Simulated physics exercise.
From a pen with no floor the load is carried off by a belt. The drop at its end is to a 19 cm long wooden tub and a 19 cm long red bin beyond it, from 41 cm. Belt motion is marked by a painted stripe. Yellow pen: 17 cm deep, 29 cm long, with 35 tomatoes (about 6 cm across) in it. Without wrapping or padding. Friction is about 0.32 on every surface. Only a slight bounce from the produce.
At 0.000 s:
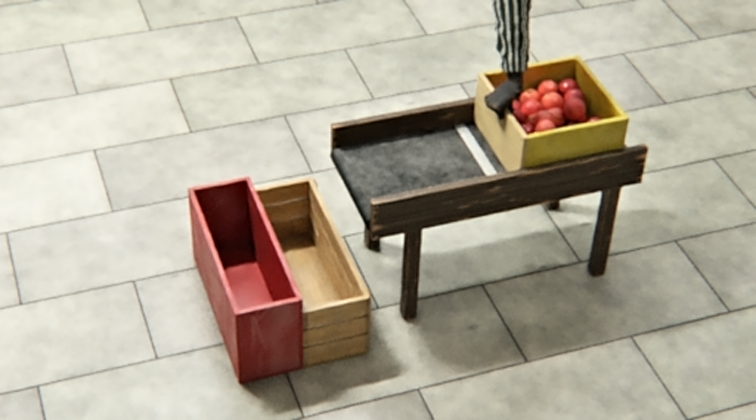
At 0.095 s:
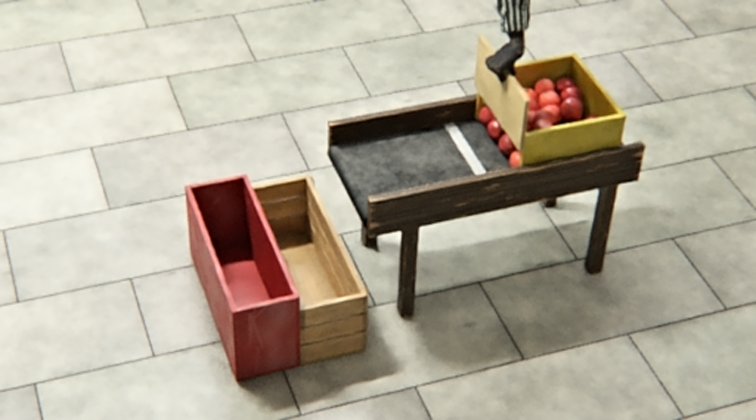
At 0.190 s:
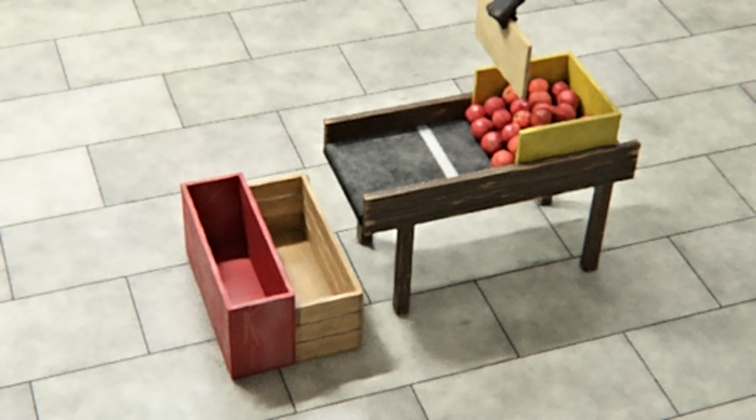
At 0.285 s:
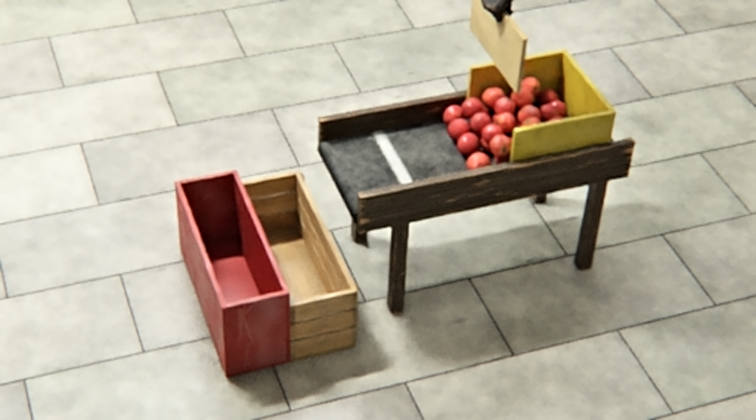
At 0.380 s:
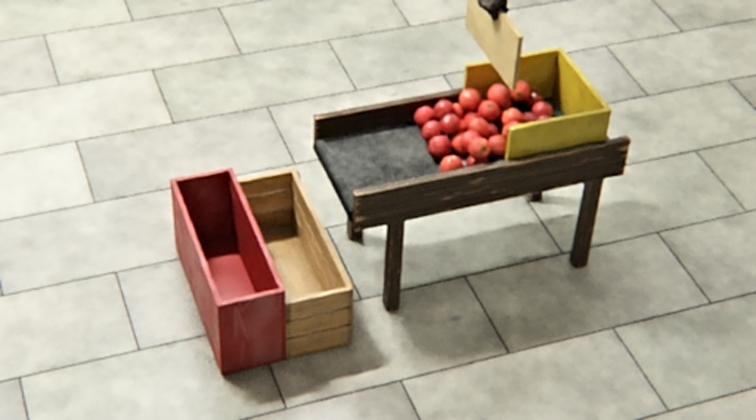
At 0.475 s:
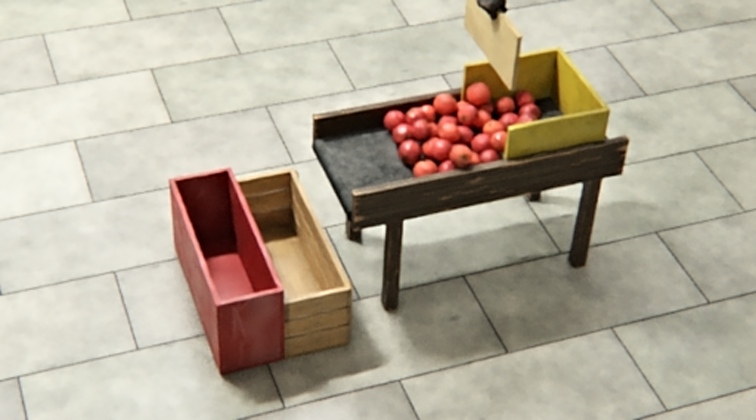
To begin with, a dark gripper on a striped arm lifts the end panel of a yellow pen full of tomatoes on a dark-sided belt. The tomatoes then ride left out of the pen with the moving belt, spreading across its middle, while the red bin and wooden tub below stay empty.
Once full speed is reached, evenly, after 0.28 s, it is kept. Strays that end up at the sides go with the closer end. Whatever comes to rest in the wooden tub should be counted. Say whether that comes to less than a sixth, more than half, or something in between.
The bulk goes there.
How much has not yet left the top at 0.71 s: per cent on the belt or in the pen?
About 90 %.
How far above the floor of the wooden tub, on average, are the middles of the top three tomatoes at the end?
Around 13 centimetres.
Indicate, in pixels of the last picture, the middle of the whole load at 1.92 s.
Look around pixel (283, 271).
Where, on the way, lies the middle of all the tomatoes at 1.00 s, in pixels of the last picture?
I'd put the middle close to (296, 193) in the last view.
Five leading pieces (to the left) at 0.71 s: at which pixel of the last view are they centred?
Roughly at (324, 160).
After 0.71 s, 3 still in the yellow pen, 28 on the belt and 4 in the air.
After 1.00 s, 6 in the wooden tub, 2 in the red bin, 12 on the belt and 15 in the air.
After 1.40 s, 26 in the wooden tub, 3 in the red bin, 2 on the belt and 4 in the air.
When it is over (at 1.92 s), 32 in the wooden tub and 3 in the red bin. Asked share, 32 of 35, 91 per cent.
